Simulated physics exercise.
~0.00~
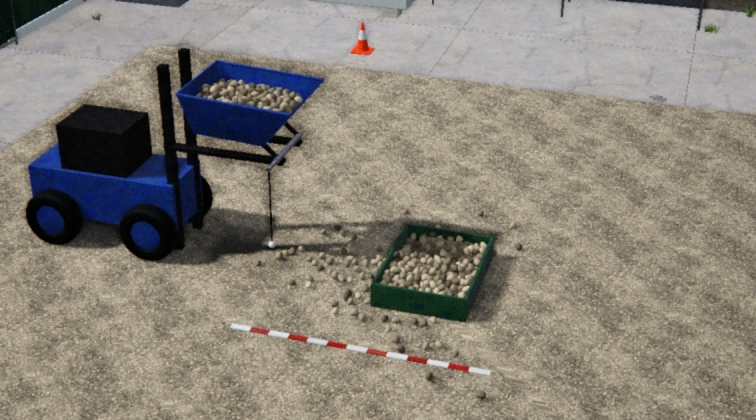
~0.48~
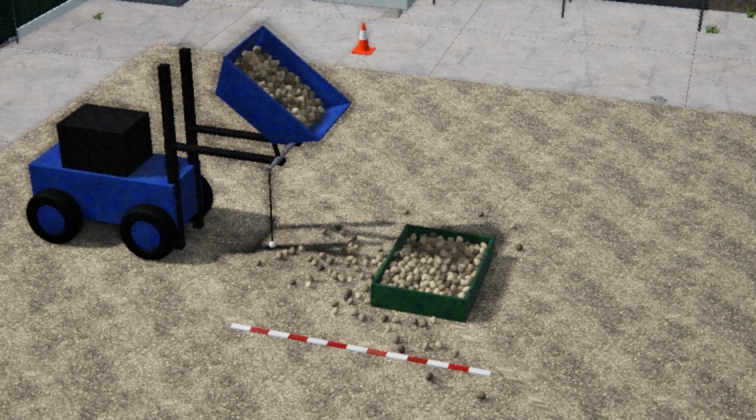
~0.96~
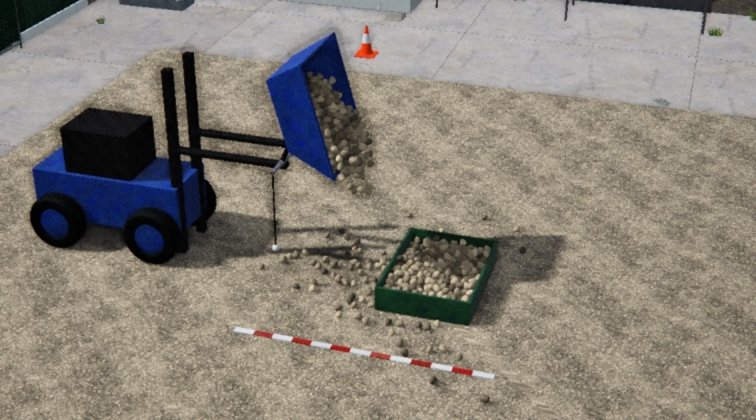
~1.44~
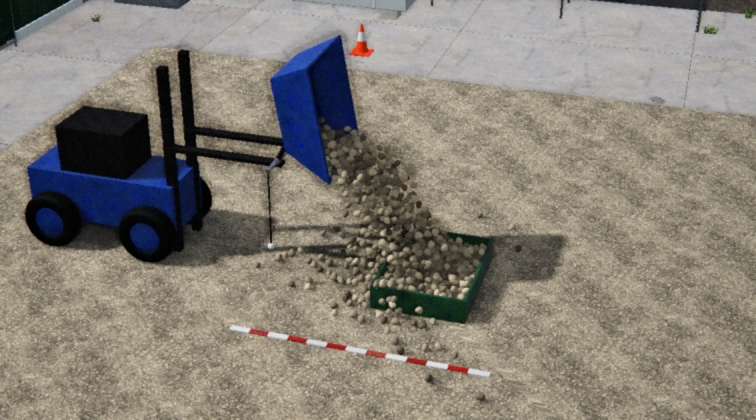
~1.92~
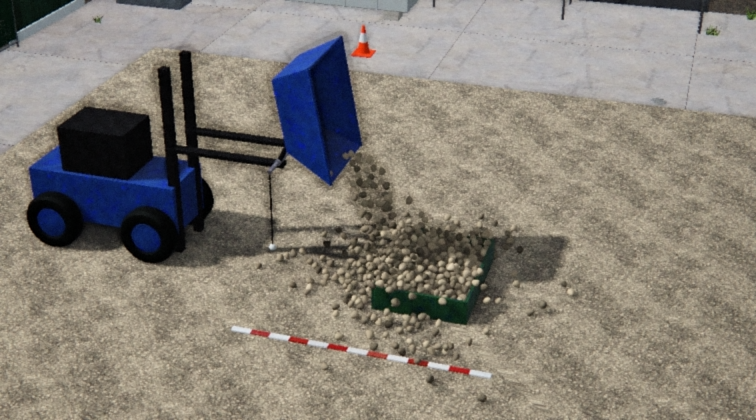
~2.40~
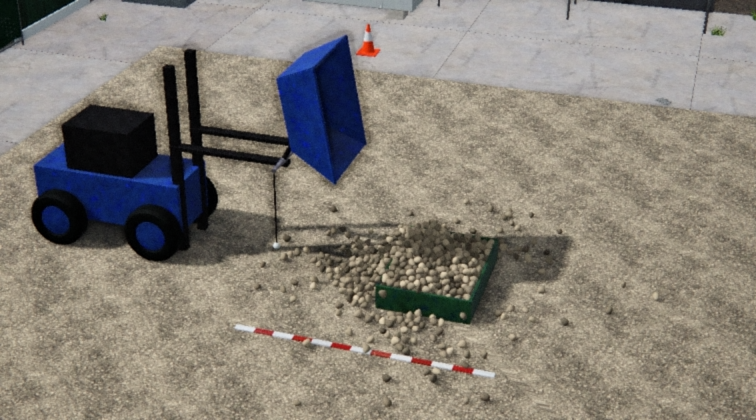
A blue forklift tipping its skip and pouring round stones onto a green bin, leaving it heaped, with stones scattered around it.
